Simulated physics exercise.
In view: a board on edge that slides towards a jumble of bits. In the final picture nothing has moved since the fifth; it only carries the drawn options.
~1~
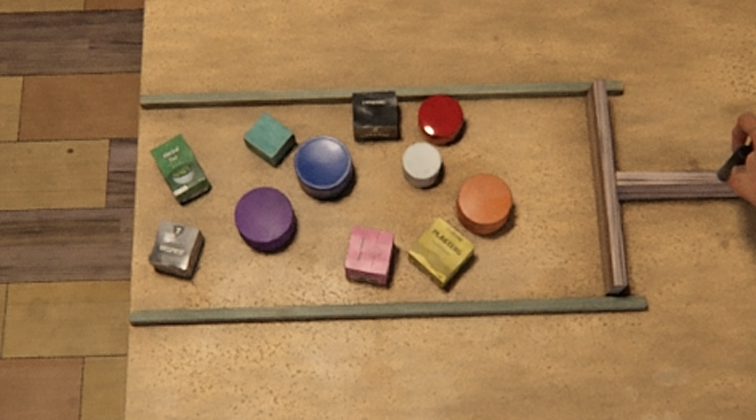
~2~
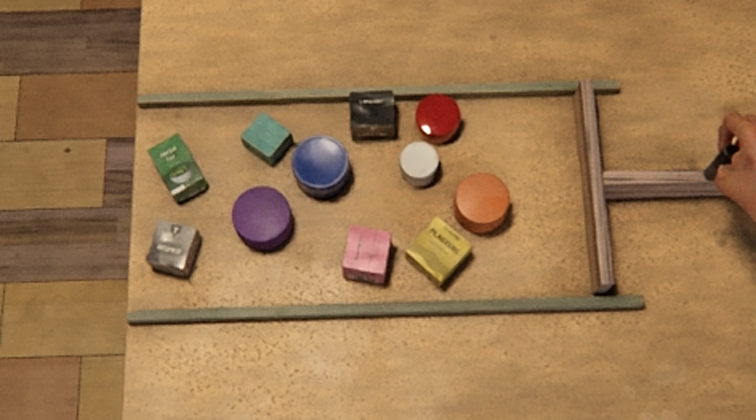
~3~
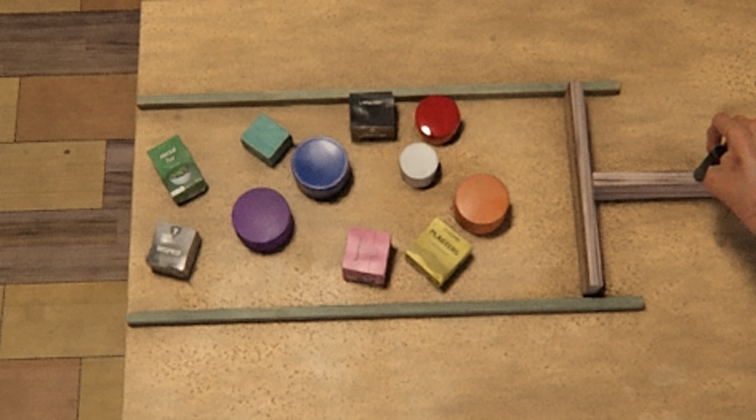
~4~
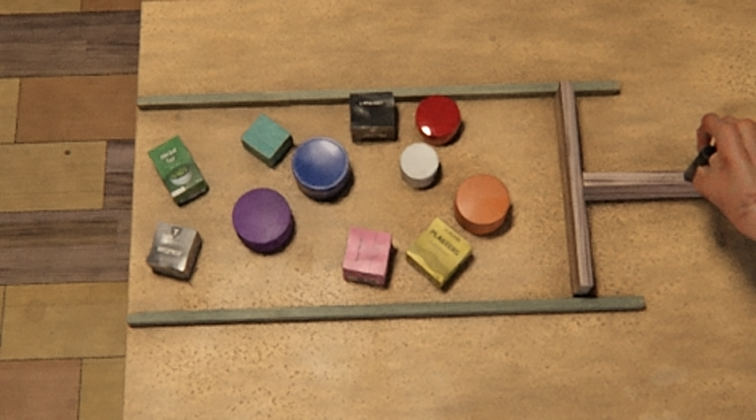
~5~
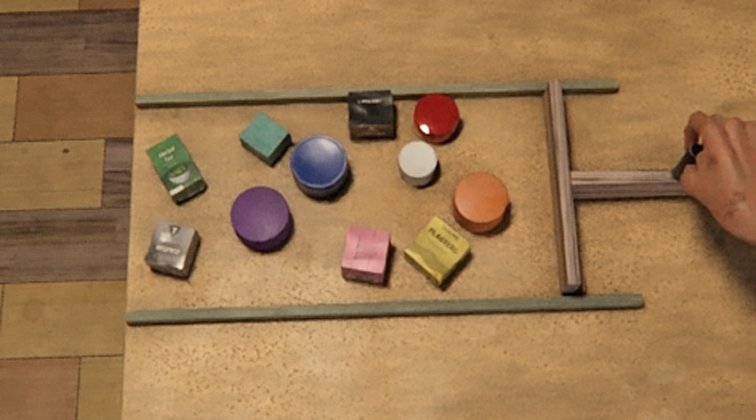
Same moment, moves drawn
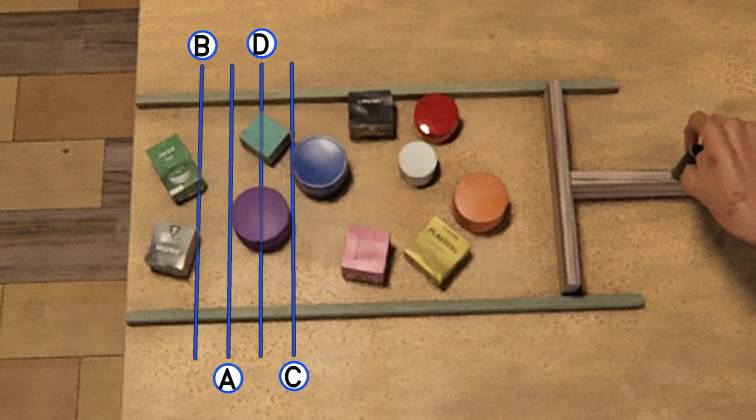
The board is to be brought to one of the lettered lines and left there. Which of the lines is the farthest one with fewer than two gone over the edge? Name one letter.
The farthest such stop is D.
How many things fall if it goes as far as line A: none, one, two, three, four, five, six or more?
In all, three.
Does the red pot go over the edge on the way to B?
No.
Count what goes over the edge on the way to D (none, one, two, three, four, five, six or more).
In all, none.
On the marked copy, A at (230, 204); B at (199, 205); C at (293, 202); D at (261, 203).
Taking D. A third of the way, board (457, 182); red pot (421, 120); yellow box (424, 257).
Two thirds of the way, board (348, 185); turquoise block (236, 148); purple tin (253, 218).
When it is over, board (262, 188); green packet (135, 183); grey box (138, 263); none fallen.
As for the rest, A drops three; B drops six; C is within the limit but short.
